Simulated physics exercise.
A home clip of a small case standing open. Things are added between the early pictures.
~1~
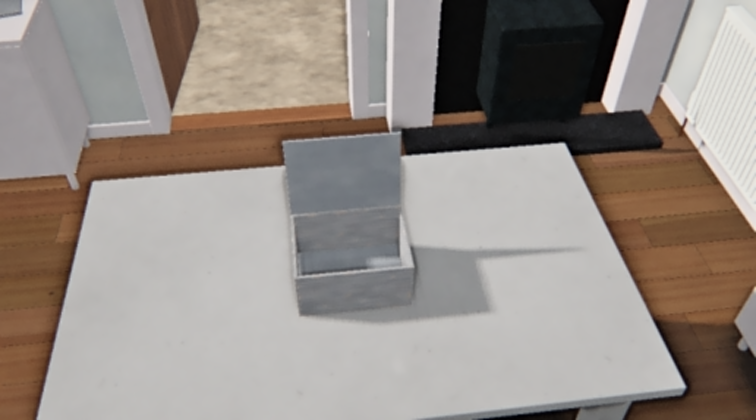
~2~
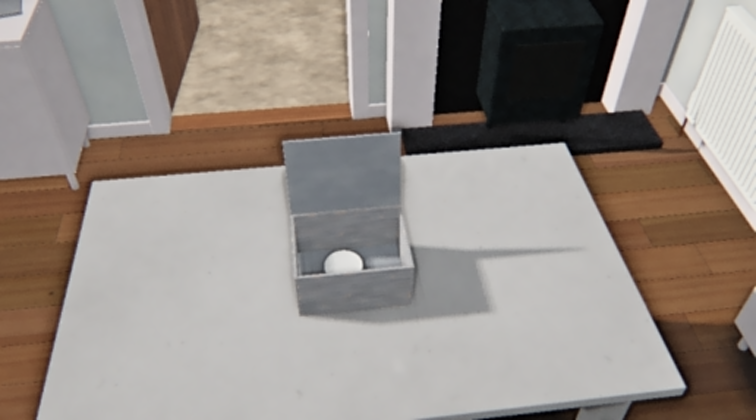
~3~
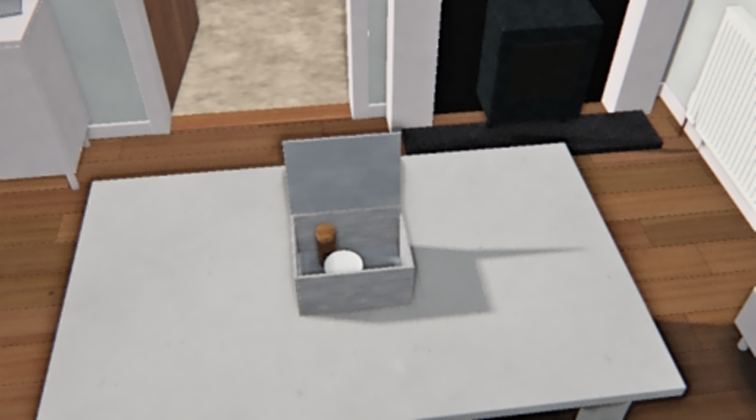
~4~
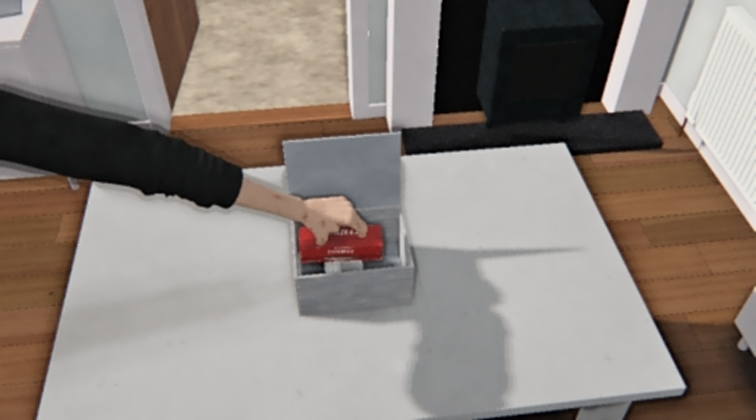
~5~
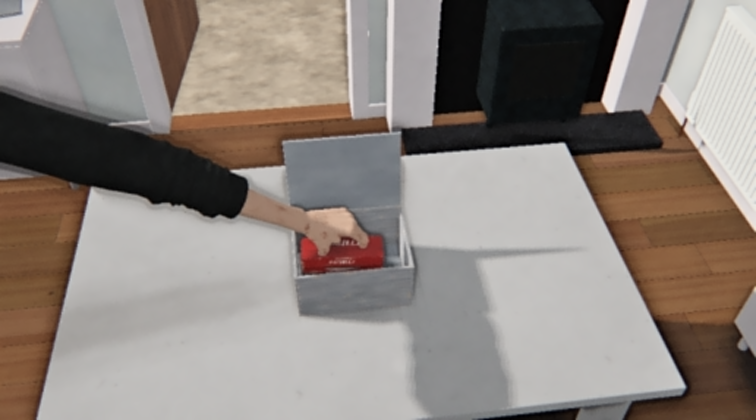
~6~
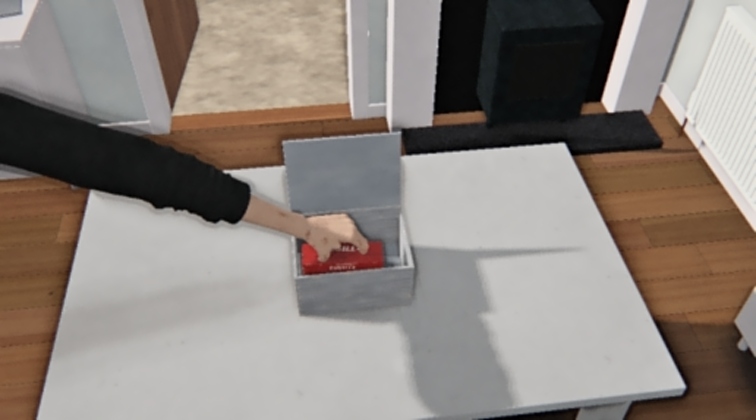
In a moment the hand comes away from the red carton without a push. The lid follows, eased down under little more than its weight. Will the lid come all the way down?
In the end the lid shuts flat.
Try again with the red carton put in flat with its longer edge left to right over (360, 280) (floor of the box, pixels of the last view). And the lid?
Then it closes.
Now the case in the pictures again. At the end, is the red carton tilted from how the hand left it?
The red carton keeps its pose.
Then, 1.30 s later than the last frame, lid 78° above the rim.
Then, 1.70 s later than the last frame, lid 50° above the rim.
Then, 2.10 s later than the last frame, lid 10° above the rim.
When it is over, lid shut; all 3 as before. End places, in pixels of the last picture, red carton near (343, 260).
